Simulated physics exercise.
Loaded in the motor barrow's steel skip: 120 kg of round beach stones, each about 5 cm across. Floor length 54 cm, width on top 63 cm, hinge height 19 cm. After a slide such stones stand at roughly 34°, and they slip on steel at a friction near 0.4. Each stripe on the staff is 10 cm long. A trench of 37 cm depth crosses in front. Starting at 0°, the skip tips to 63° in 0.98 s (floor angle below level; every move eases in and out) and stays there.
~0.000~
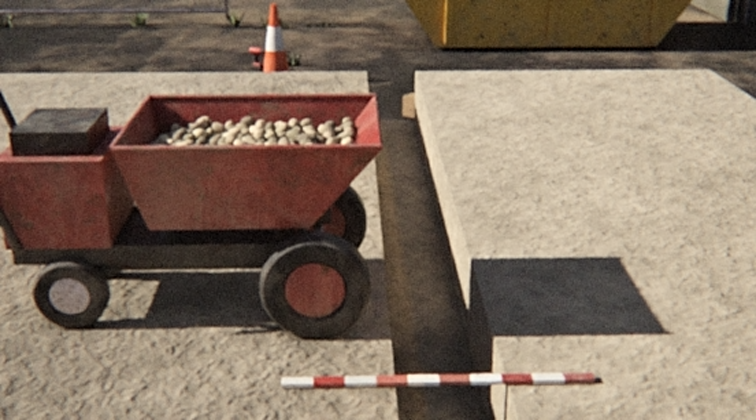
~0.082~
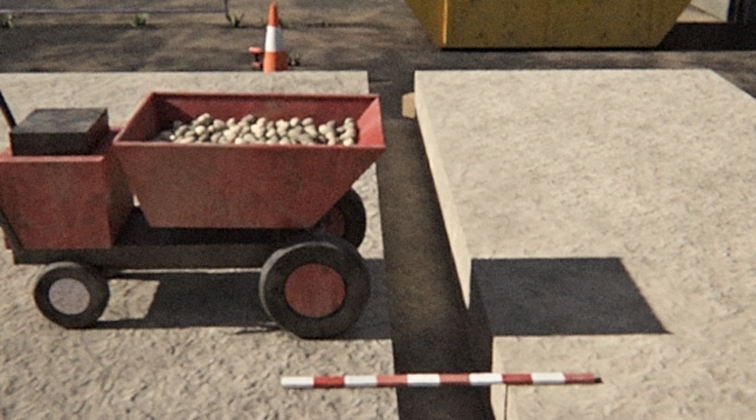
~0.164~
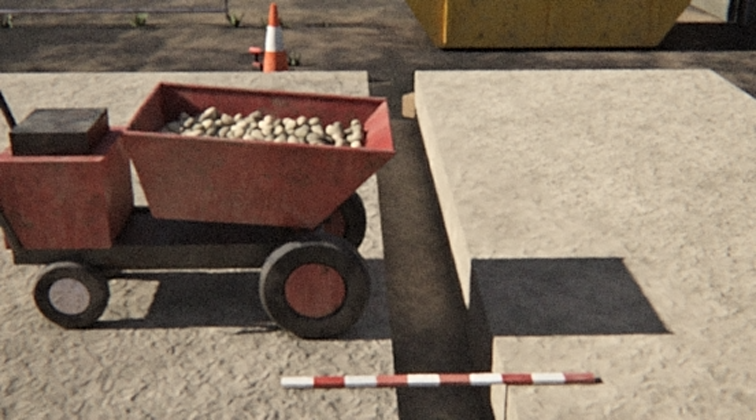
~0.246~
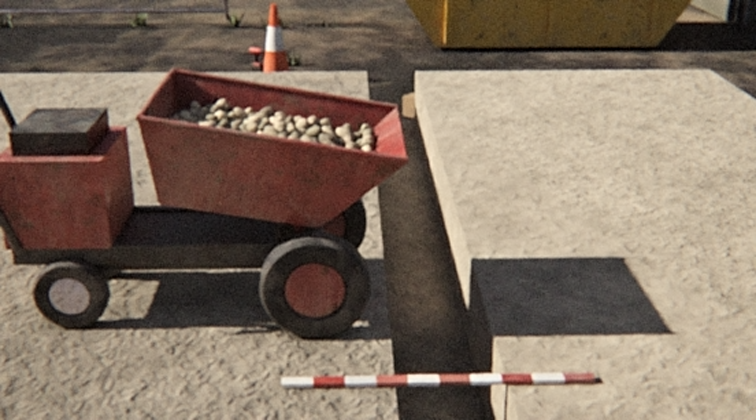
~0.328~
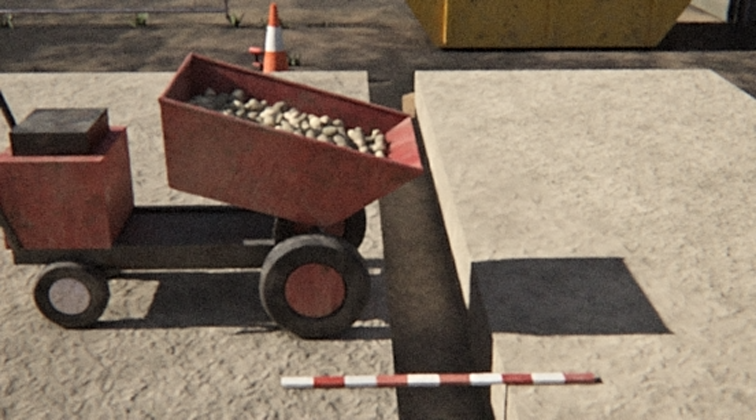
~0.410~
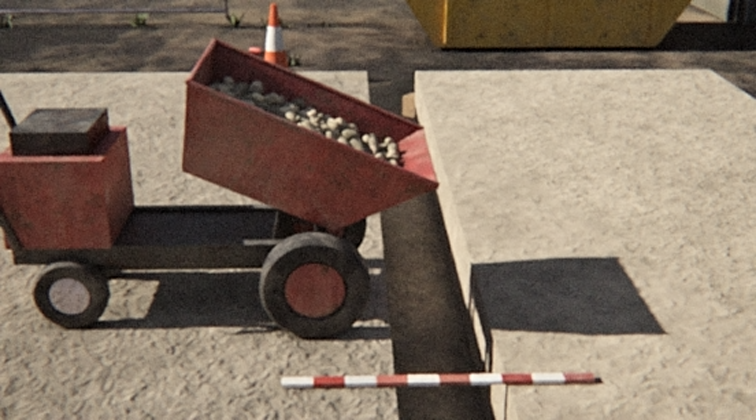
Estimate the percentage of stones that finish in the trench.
Some 33 per cent of it.
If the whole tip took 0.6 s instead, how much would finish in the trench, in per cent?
It would be near 25 per cent.
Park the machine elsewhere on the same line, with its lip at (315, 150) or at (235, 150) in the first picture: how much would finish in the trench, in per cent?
First some 75, then 85 per cent.
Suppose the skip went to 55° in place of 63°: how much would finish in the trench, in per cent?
In that case some 25 per cent.
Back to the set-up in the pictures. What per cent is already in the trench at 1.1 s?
About 0 per cent by then.
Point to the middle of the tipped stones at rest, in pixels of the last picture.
Their middle is at about (521, 290).
After 0.7 s the floor is at 54°; 100 % in the skip; the foremost stones are at (444, 215).
After 1.1 s the floor is at 63°; 77 % in the skip, 1 % in the trench, 21 % past the trench; the foremost stones are at (559, 298).
After 1.4 s the floor is at 63°; 38 % in the skip, 2 % in the trench, 60 % past the trench; the foremost stones are at (678, 278).
After 3.4 s the floor is at 63°; 0 % in the skip, 33 % in the trench, 67 % past the trench; the foremost stones are past the picture's edge.
